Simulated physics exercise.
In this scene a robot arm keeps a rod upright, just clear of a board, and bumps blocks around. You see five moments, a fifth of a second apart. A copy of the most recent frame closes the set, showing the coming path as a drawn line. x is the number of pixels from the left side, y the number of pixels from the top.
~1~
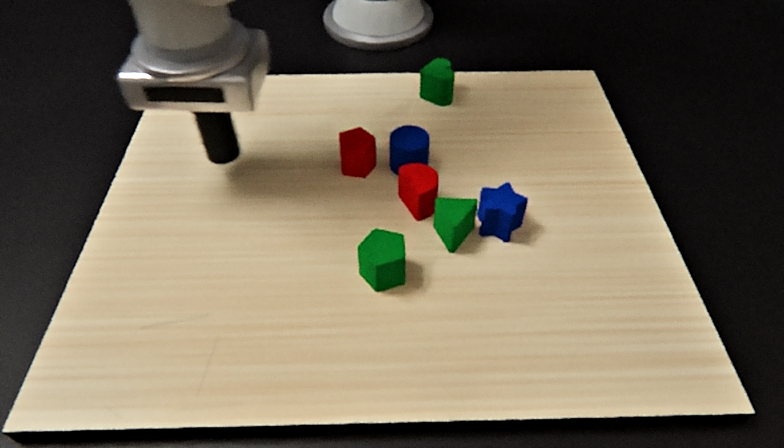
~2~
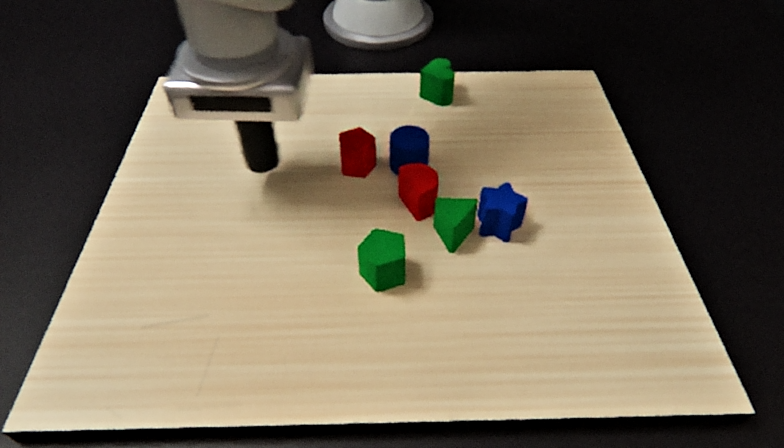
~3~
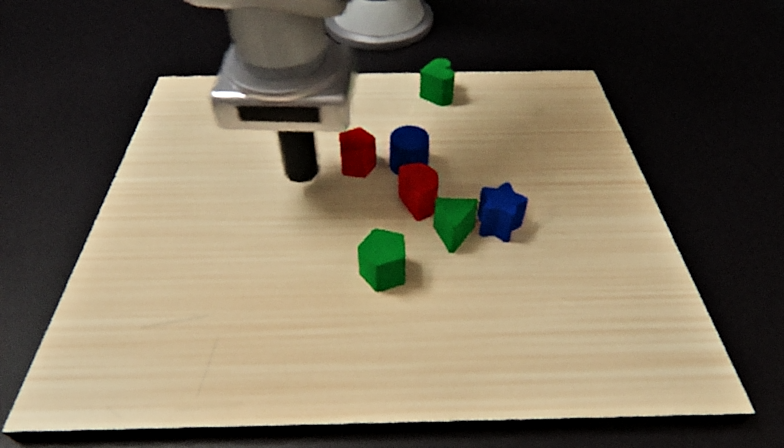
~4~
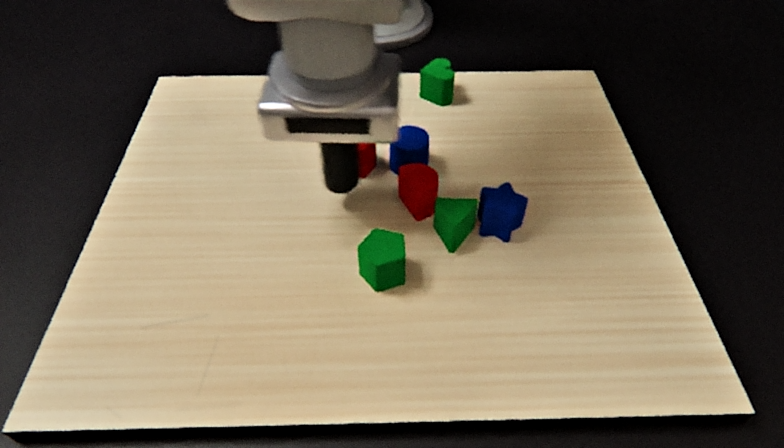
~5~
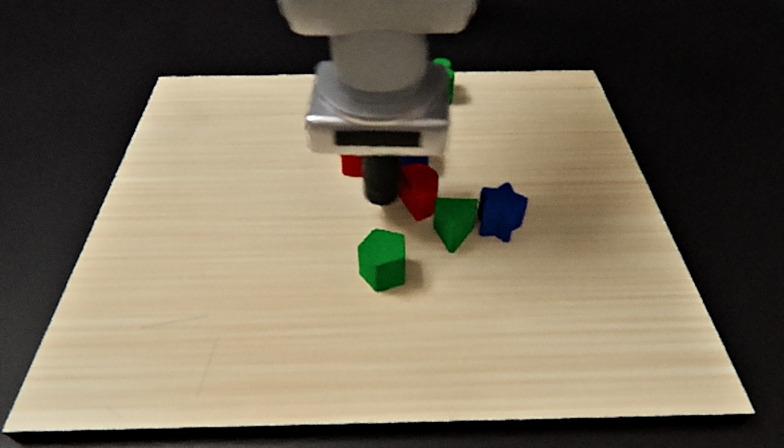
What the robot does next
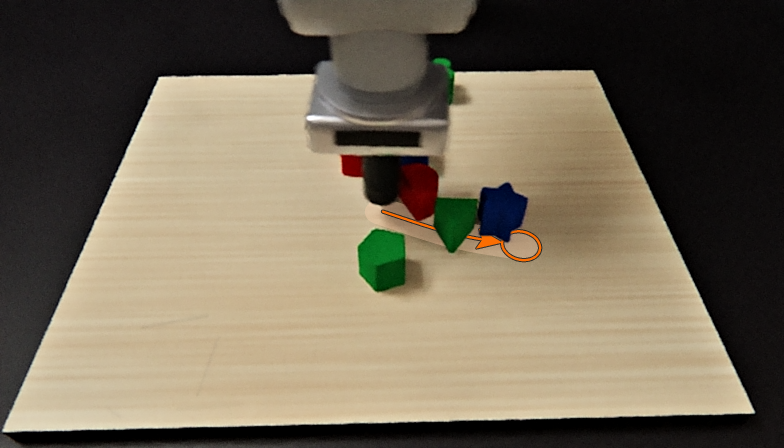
A grey and white robot arm with a dark rod pointing down hangs over a pale wooden board on a black surface, seen from above at an angle. Red, blue and green blocks sit around the board's middle, with a green one near the far edge and a blue star to the right. The arm moves steadily rightward and slightly nearer, partly covering some blocks, while the blocks and camera stay still.
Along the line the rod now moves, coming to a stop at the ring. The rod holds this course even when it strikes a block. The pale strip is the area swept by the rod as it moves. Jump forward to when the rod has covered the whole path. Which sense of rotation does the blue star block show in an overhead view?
Against the clock.
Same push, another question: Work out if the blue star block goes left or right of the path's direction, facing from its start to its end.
To the left.
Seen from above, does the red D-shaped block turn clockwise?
No, I don't think so.
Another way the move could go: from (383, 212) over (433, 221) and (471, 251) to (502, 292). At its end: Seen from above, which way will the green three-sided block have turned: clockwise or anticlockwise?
Spin direction: Counter-clockwise.
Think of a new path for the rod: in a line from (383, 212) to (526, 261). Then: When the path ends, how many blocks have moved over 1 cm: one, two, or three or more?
That push would leave three or more blocks displaced by more than about 1 cm.
The line goes from (383, 212) over (426, 226) and (472, 238) to (521, 245).
What follows on the original path. One third of the way, rod (428, 208); red D-shaped block (438, 176), turned 45° anticlockwise; green three-sided block (466, 213); blue star block (506, 200), turned 15° anticlockwise.
Two thirds of the way, rod (476, 220); red D-shaped block (438, 176), turned 45° anticlockwise; green three-sided block (502, 230), turned 65° clockwise; blue star block (520, 204), turned 50° anticlockwise.
At the end, rod (526, 228); green pentagon unmoved; red D-shaped block (438, 176), turned 45° anticlockwise; green three-sided block (538, 245), turned 120° clockwise; blue star block (557, 200), turned 100° anticlockwise.
